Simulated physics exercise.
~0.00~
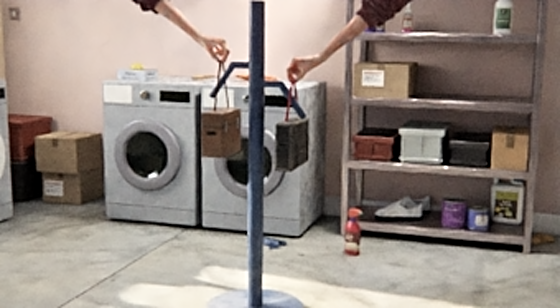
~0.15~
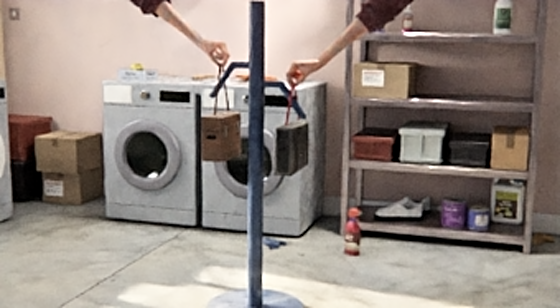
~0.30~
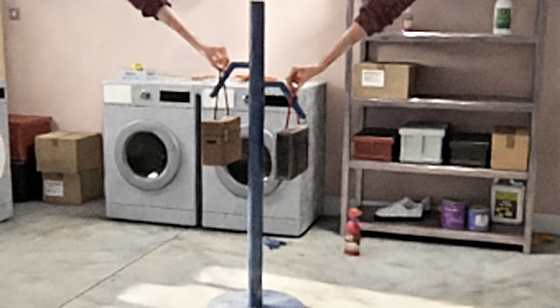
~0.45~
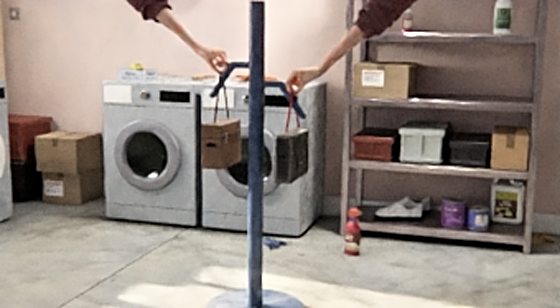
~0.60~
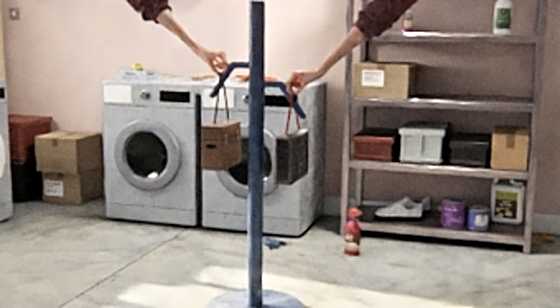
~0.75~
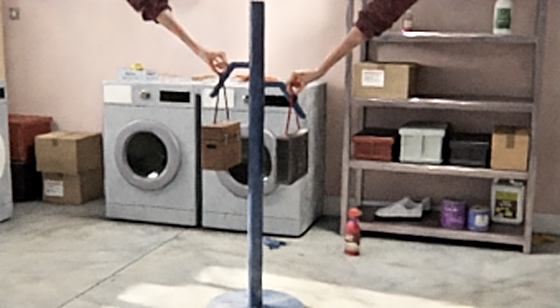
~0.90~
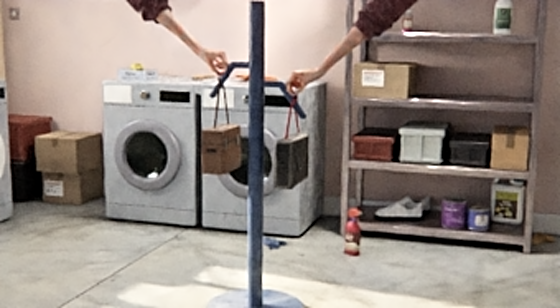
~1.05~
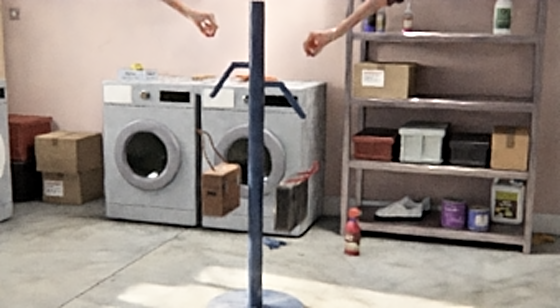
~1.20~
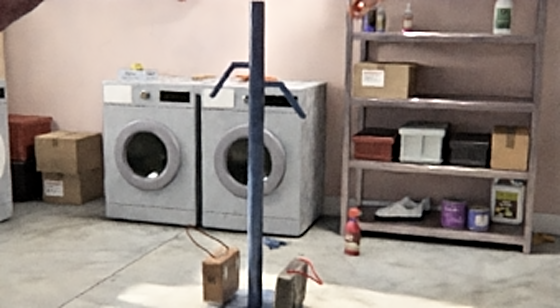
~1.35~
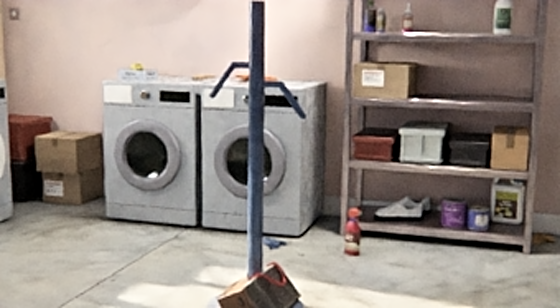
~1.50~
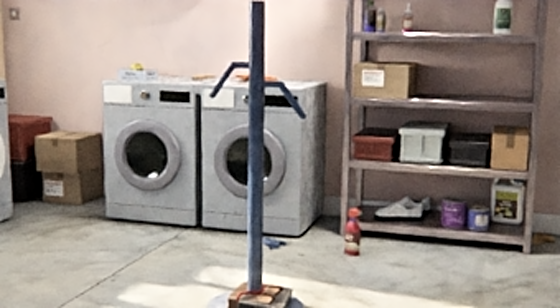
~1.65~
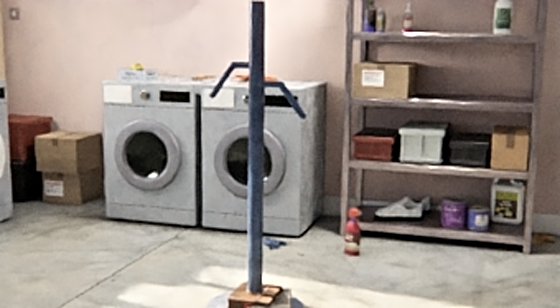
Two small cases, one brown and one black, dropped to the floor when a pair of hands let go of them at a blue stand in front of two washing machines, and they toppled together and ended up lying at its base.
